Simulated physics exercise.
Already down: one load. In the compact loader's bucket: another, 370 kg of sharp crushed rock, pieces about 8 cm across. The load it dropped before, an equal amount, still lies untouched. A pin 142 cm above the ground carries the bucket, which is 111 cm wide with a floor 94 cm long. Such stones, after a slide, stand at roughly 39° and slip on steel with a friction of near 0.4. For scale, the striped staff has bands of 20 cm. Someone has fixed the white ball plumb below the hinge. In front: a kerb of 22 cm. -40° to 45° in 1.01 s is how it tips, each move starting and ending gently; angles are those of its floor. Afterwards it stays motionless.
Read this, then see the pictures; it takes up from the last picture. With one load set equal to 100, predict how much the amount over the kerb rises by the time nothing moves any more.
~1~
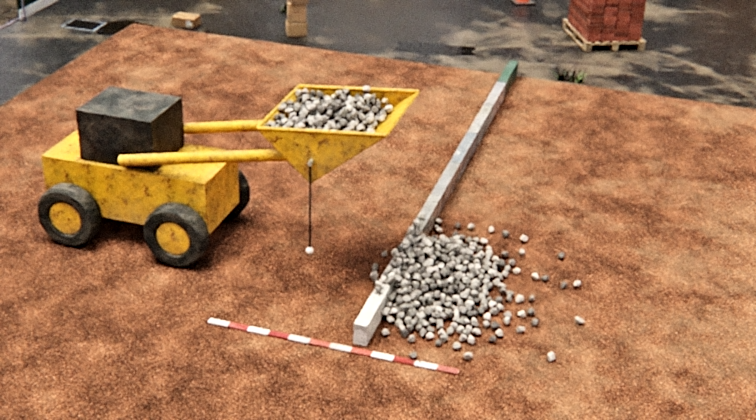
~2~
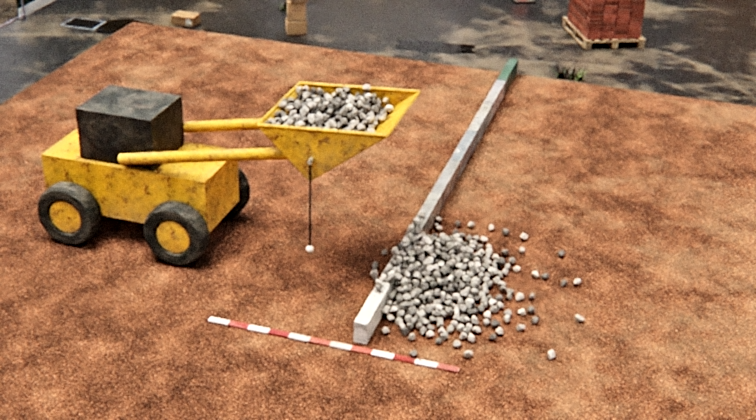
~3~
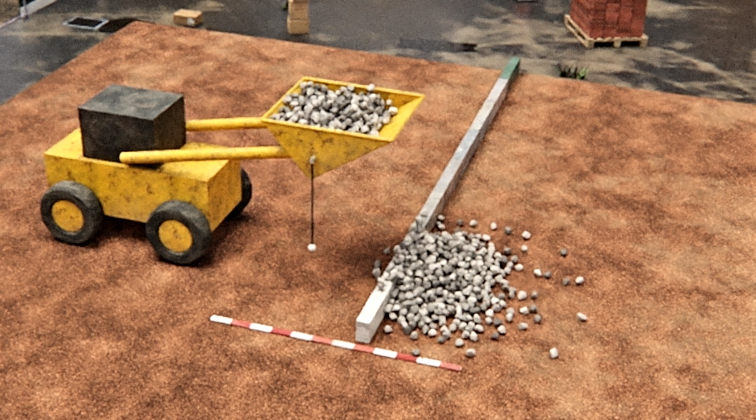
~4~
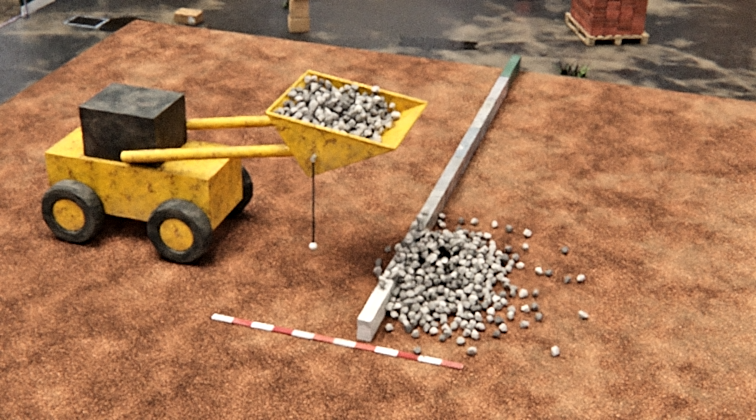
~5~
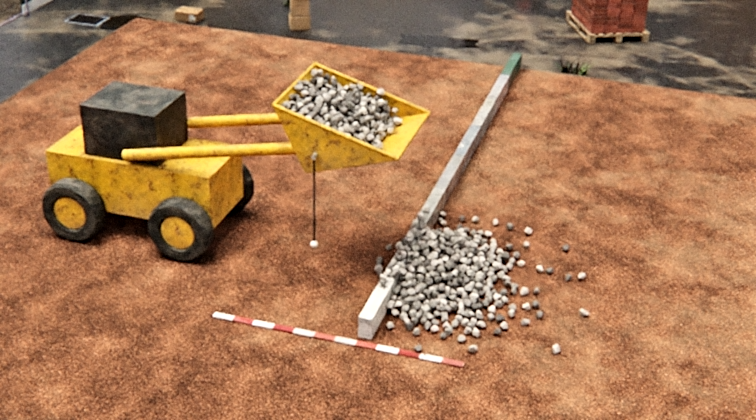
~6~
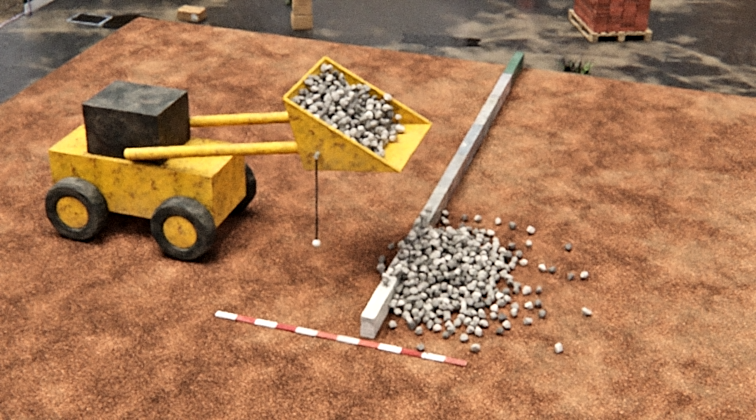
It rises by roughly 60 percent.
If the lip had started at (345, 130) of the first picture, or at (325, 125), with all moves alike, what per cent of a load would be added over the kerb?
Case one about 5 %, case two about 0 %.
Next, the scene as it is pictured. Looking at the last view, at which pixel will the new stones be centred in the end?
(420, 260).
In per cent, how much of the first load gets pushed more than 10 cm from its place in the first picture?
Close to 5 per cent.
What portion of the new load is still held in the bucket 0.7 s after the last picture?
Roughly 65 parts in a hundred of the load.
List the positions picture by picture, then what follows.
In the first picture, the bucket is at -40°, its lip at (386, 135); the top of the load is at (355, 103). The earlier load is highest near (421, 252), 29 cm above ground level, 5 % on this side of the kerb, 95 % over the kerb.
In the second picture, lip at (387, 136), floor tilted -38°, highest stones at (353, 101).
In the third picture, lip at (392, 141), floor tilted -34°, highest stones at (329, 96).
In the fourth picture, lip at (396, 149), floor tilted -27°, highest stones at (308, 90).
In the fifth picture, lip at (398, 159), floor tilted -18°, highest stones at (312, 82).
In the sixth picture, the bucket is at -8°, its lip at (400, 172); the top of the load is at (321, 78).
Then, 0.3 s after the last picture the floor is at 32°; in per cent of one load, 100 in the bucket, 5 on this side of the kerb, 95 over the kerb; the foremost stones are at (563, 292).
Then, 0.7 s after the last picture the floor is at 45°; in per cent of one load, 67 in the bucket, 36 on this side of the kerb, 97 over the kerb; the foremost stones are at (563, 292).
Then, 1.0 s after the last picture the floor is at 45°; in per cent of one load, 11 in the bucket, 53 on this side of the kerb, 136 over the kerb; the foremost stones are at (563, 292).
Then, 3.7 s after the last picture the floor is at 45°; in per cent of one load, 0 in the bucket, 45 on this side of the kerb, 155 over the kerb; the foremost stones are at (575, 304). Net gain over the kerb, 60.
